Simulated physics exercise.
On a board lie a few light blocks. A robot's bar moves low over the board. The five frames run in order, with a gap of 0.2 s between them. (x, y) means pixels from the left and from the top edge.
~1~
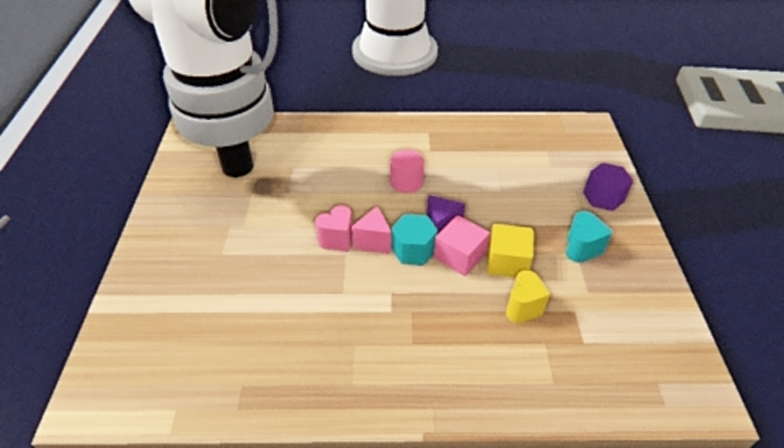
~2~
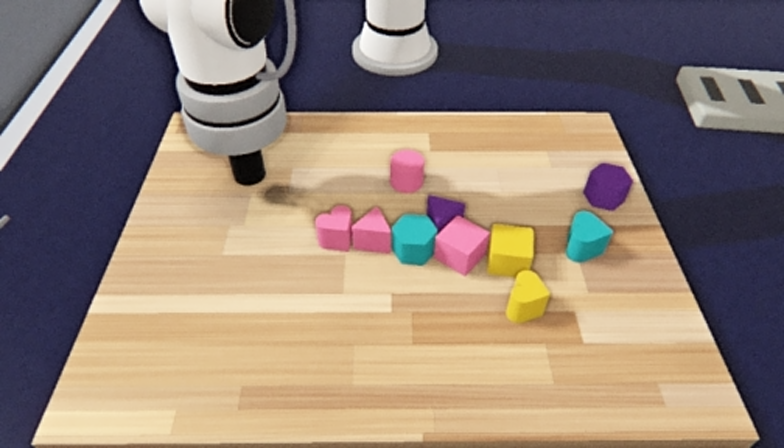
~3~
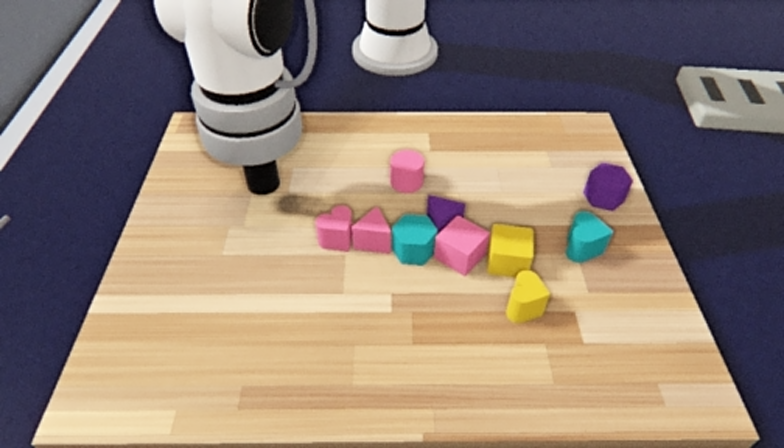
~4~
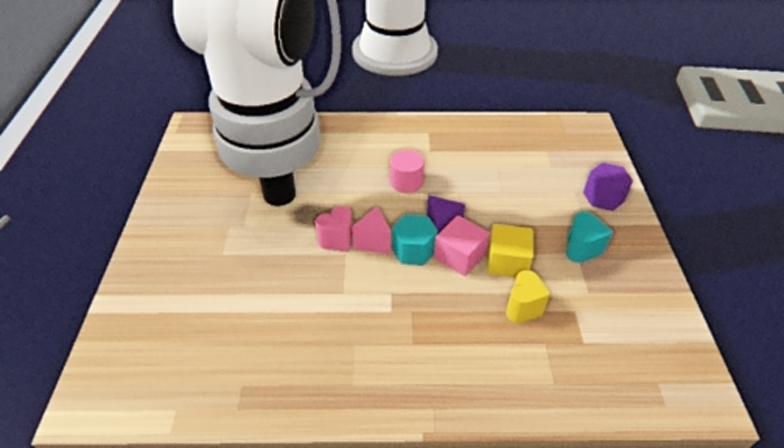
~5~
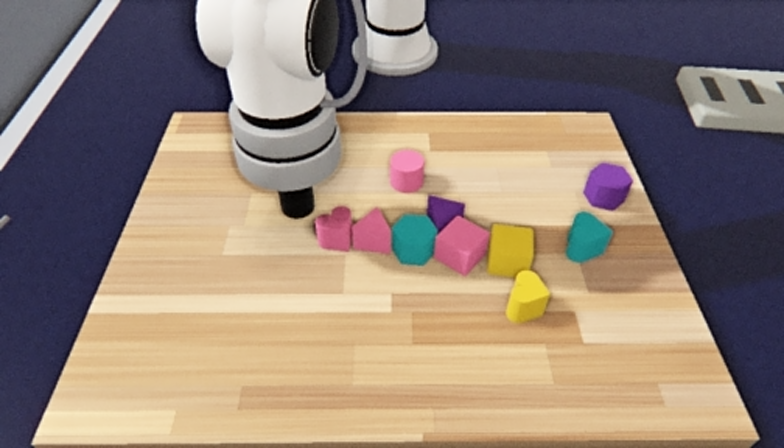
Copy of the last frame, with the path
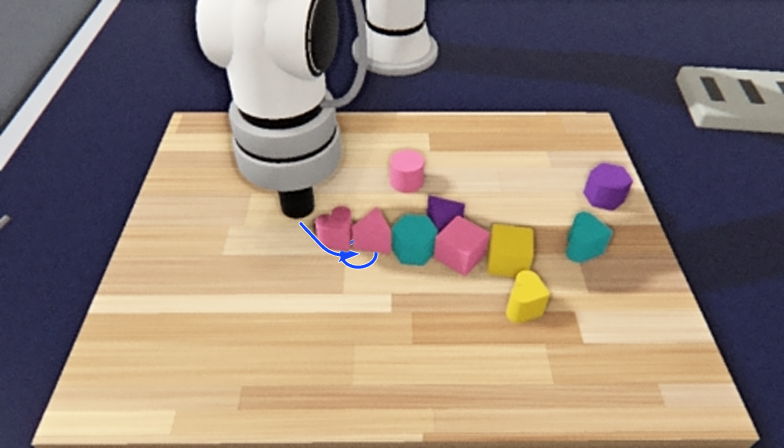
A robot arm with a short black bar moves gradually down and to the right over a wooden board, nearing the pink heart-shaped block at the left of a cluster of pink, turquoise, purple and yellow blocks, which stay still.
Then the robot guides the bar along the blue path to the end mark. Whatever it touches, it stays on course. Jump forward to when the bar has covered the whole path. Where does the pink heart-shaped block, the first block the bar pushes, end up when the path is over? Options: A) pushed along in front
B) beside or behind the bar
It's B.
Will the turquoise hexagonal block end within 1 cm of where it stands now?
In short: No.
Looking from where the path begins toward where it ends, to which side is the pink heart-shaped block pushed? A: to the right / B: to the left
Correct choice: A.
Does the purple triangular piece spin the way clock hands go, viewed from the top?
In short: No.
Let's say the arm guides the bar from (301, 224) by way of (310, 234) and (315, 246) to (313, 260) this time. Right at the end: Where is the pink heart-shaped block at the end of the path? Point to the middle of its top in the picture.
Roughly at (342, 237).
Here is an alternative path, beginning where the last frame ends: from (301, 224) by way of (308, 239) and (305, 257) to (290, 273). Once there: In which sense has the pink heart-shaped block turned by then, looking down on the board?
Rotates counter-clockwise.
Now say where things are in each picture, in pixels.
In the first frame, bar's lower end (238, 168); pink heart-shaped block (336, 218); pink triangular piece (373, 222); turquoise hexagonal block (415, 229); purple triangular piece (444, 206); pink square block (463, 234).
In the second frame, bar (250, 176); blocks still.
In the third frame, bar (264, 185); blocks still.
In the fourth frame, bar (280, 195); blocks still.
In the fifth frame, bar (298, 208); pink heart-shaped block (336, 218); pink triangular piece (373, 222); turquoise hexagonal block (415, 229); purple triangular piece (444, 206); pink square block (463, 234).
Drawn move, from (301, 224) by way of (315, 239) and (332, 253) to (359, 254).
The first path, step by step. Halfway along, bar (321, 231); pink heart-shaped block (352, 235); pink triangular piece (380, 230), turned 35° anticlockwise; turquoise hexagonal block (422, 227).
At the end, bar (358, 238); pink heart-shaped block (366, 255), turned 20° clockwise; pink triangular piece (397, 239), turned 85° anticlockwise; turquoise hexagonal block (430, 222); purple triangular piece (451, 204), turned 20° anticlockwise; pink square block (468, 236).
